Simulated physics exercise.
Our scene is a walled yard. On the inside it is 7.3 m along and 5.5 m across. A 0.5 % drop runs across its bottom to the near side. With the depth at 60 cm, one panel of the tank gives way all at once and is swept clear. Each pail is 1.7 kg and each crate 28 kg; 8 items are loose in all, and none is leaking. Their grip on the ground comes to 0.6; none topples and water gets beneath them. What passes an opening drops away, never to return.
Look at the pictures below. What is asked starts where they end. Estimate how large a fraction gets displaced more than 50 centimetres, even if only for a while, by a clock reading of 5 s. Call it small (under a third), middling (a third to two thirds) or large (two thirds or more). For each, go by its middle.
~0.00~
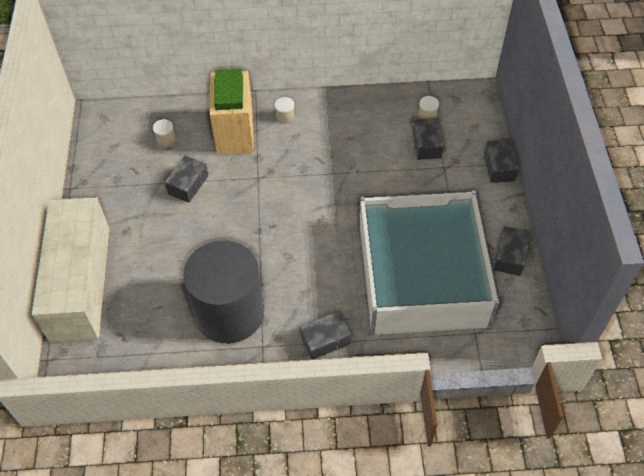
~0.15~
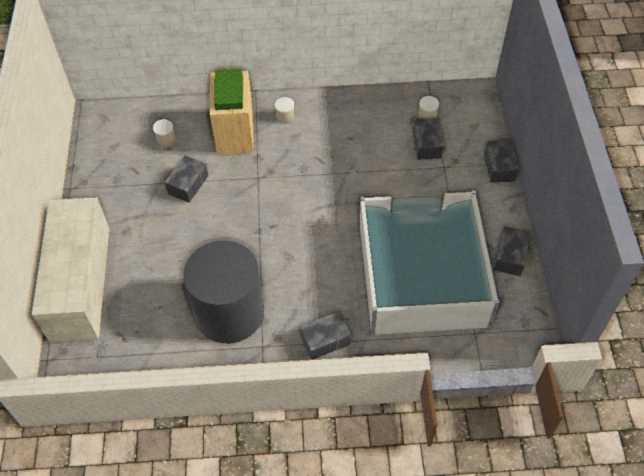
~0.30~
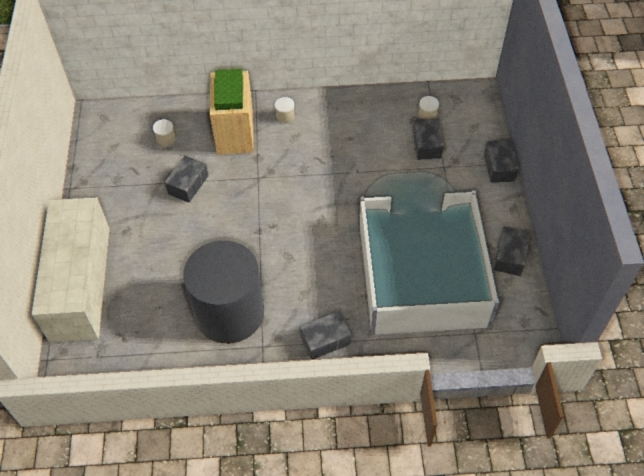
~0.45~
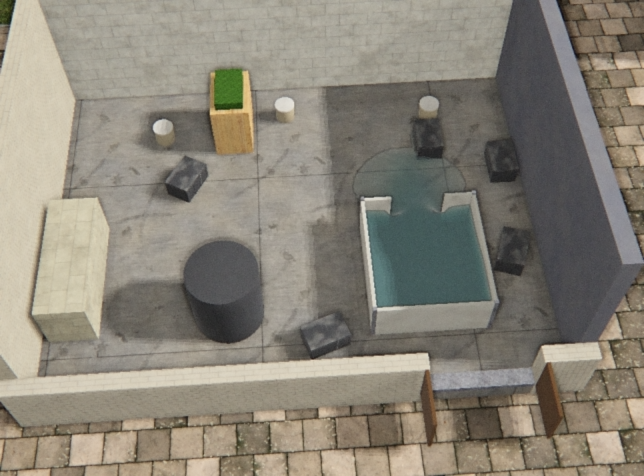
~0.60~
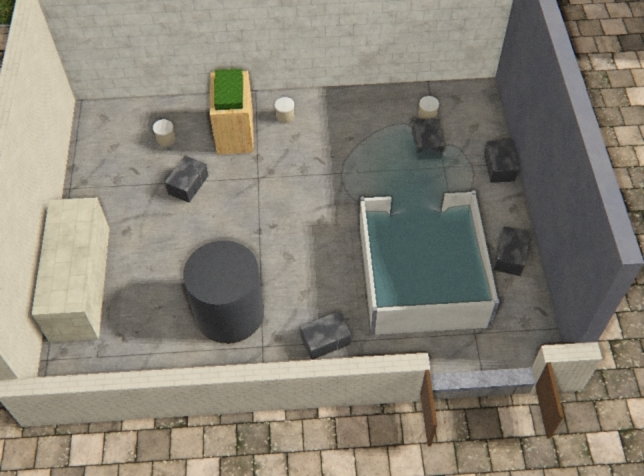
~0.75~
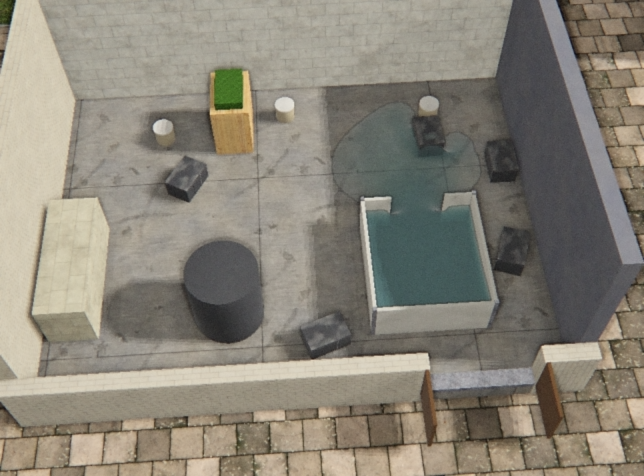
Middling, a third to two thirds.
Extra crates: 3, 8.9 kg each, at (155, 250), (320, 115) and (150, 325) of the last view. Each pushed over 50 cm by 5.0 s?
Check, in order - not exceeded, exceeded, not exceeded.
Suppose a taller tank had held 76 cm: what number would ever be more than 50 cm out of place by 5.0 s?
I count 5 of them in that case.
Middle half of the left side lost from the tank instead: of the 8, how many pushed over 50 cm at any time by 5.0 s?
In that case the number is 0.
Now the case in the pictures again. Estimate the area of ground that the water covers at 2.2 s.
About 14 m2.
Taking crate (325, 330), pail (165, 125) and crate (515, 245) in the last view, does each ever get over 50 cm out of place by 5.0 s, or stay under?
In order: Not as far, not as far and not as far.
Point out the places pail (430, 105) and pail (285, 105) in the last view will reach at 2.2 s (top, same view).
Estimated pixels: (431, 69) and (234, 88).
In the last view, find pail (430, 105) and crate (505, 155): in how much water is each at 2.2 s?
About 16 and 5 cm.
After 1.1 s 0 of 8 are over 50 cm from their spots; 0 afloat.
After 2.2 s 3 of 8 are over 50 cm from their spots; 2 afloat.
After 3.5 s 2 of 8 are over 50 cm from their spots; 2 afloat.
After 5.0 s 2 of 8 are over 50 cm from their spots, and 3 have been at some point; 1 afloat.
